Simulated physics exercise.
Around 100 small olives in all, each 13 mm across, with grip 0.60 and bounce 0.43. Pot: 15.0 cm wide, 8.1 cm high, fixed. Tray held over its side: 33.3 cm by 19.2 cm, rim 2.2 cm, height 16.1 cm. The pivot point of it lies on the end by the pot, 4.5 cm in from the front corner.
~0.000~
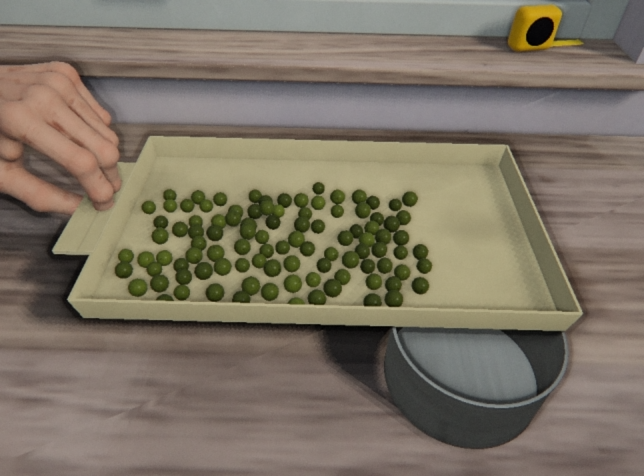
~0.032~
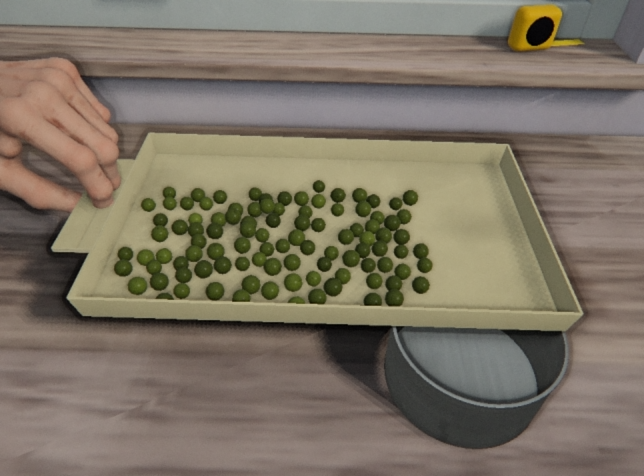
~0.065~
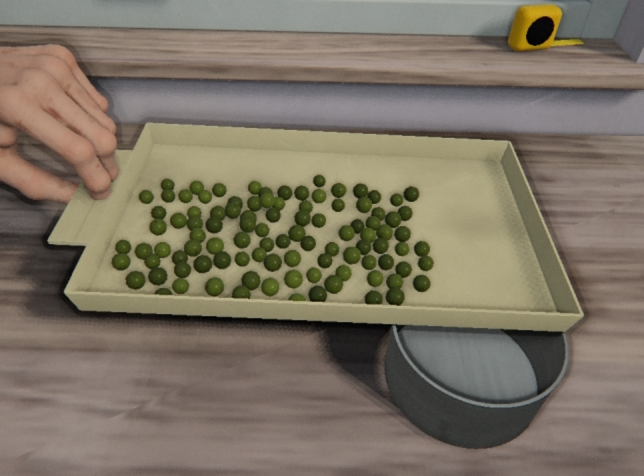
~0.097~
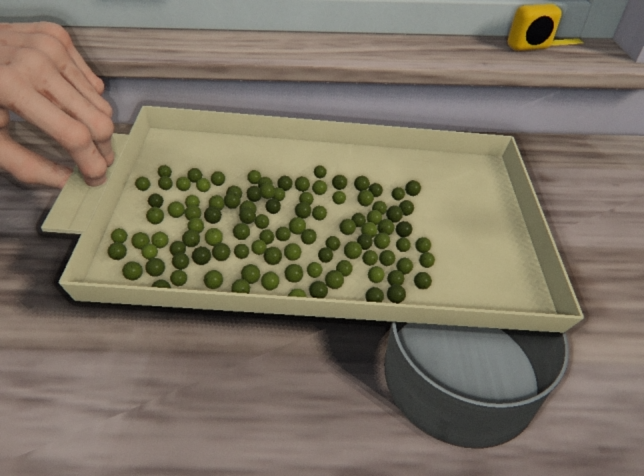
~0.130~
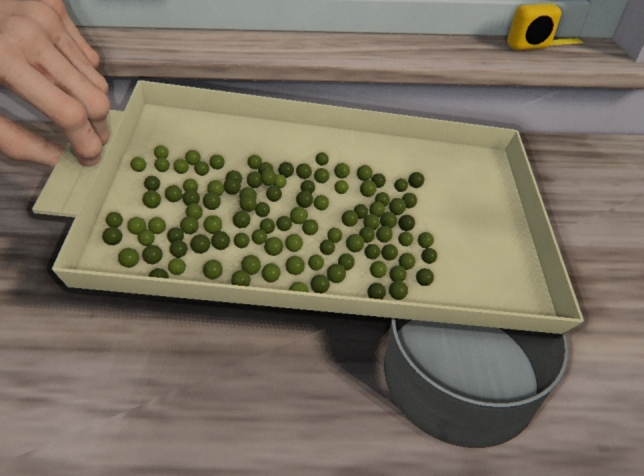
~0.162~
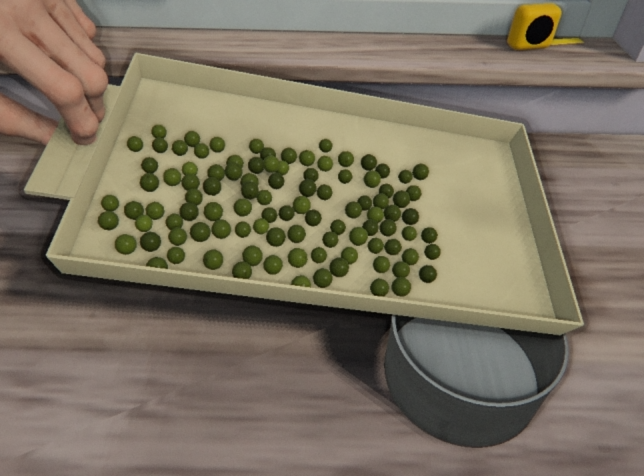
Cream tray of small green olives tilting as a hand raises its left end, a grey pot sitting below the right.
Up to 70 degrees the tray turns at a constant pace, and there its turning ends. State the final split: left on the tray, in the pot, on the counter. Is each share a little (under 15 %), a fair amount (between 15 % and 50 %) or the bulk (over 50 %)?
Left on the tray: A fair amount; pot: A little; counter: The bulk.
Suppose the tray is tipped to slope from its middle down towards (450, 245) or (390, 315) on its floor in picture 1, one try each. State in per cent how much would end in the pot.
About 0 per cent on the first try and 0 per cent on the second.
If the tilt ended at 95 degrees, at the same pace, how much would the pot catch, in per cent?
Roughly 15 %.
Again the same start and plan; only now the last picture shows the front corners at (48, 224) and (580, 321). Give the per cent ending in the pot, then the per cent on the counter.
Pot 0 % / counter 80 %.
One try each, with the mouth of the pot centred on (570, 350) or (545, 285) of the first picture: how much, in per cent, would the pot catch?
About 30 and 0 per cent.
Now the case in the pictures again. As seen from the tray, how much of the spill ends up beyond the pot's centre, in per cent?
I'd put it at close to 100 per cent.
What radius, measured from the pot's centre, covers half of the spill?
I'd say around 16 centimetres.
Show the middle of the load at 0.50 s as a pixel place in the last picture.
(448, 238), roughly.
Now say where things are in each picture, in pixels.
The first frame shows tray tilt 0 degrees, front corners at (74, 297) and (577, 310); middle of the pieces at (283, 248); pot at (478, 327).
The second frame shows tray tilt 1 degrees, front corners at (73, 295) and (577, 311); middle of the pieces at (283, 246).
The third frame shows tray tilt 2 degrees, front corners at (70, 289) and (578, 312); middle of the pieces at (283, 242).
The fourth frame shows tray tilt 6 degrees, front corners at (66, 280) and (578, 314), lowest corner right front; middle of the pieces at (283, 234).
The fifth frame shows tray tilt 10 degrees, front corners at (59, 266) and (578, 317), lowest corner right front; middle of the pieces at (284, 224).
The sixth frame shows tray tilt 14 degrees, front corners at (54, 252) and (578, 320), lowest corner right front; middle of the pieces at (286, 213); pot at (478, 326). Its pace works out near 140 degrees a second.
After 0.37 s, tilt 44 degrees; the tray holds 100 %, the pot 0 %.
Then, at 0.50 s, tilt 62 degrees; the tray holds 100 %, the pot 0 %.
After 0.77 s, tilt 70 degrees; the tray holds 65 %, the pot 0 %.
At rest (1.9 s), tray 40 %, pot 0 %, counter 60 %.
